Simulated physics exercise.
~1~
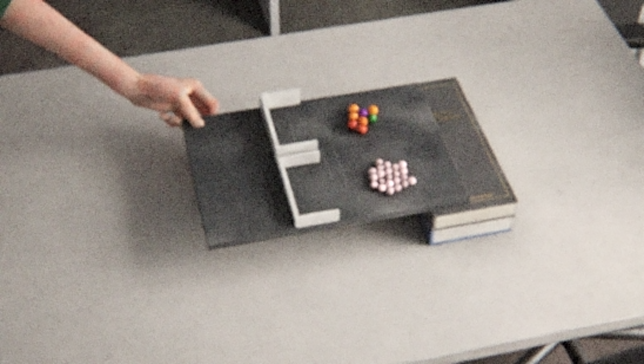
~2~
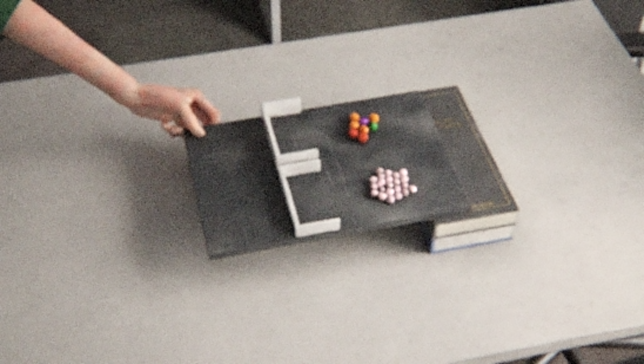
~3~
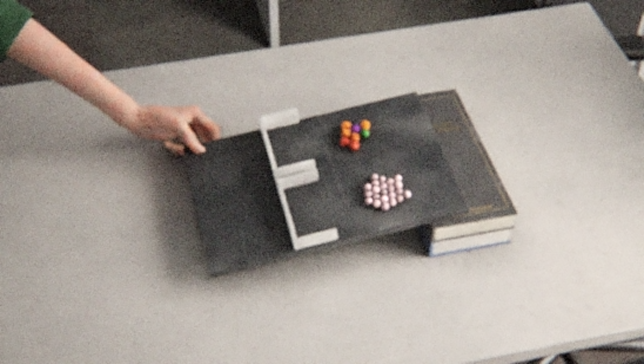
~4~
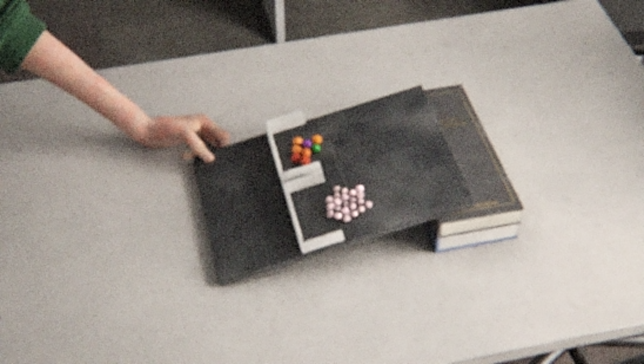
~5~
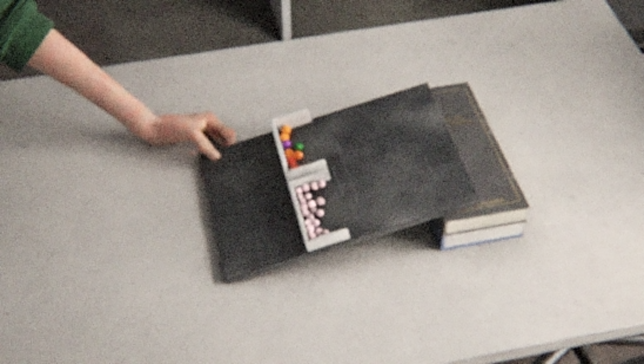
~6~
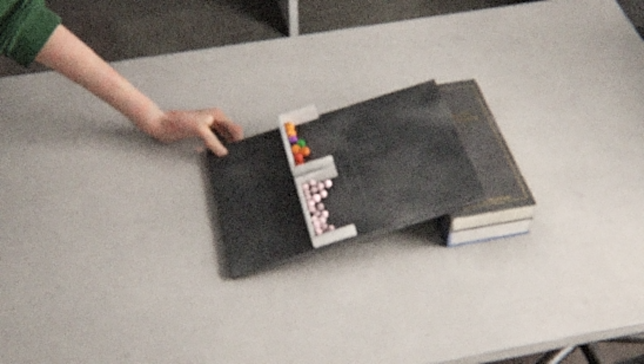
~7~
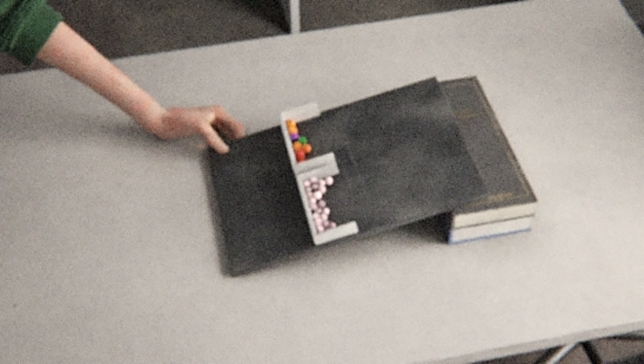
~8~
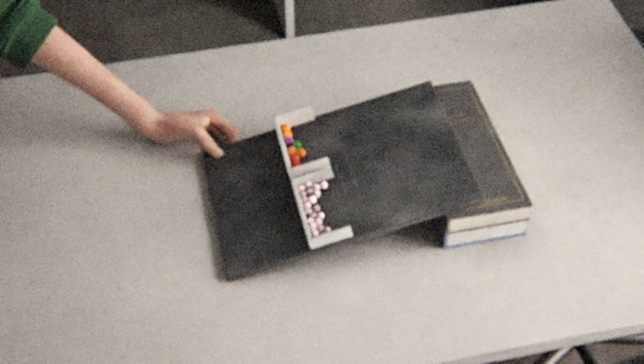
A dark board resting on two stacked books is lowered at its left end by a hand until it slopes gently, and a cluster of pale pink balls and a smaller multicoloured cluster slide left, ending gathered against the white barriers, with the hand still at the board.
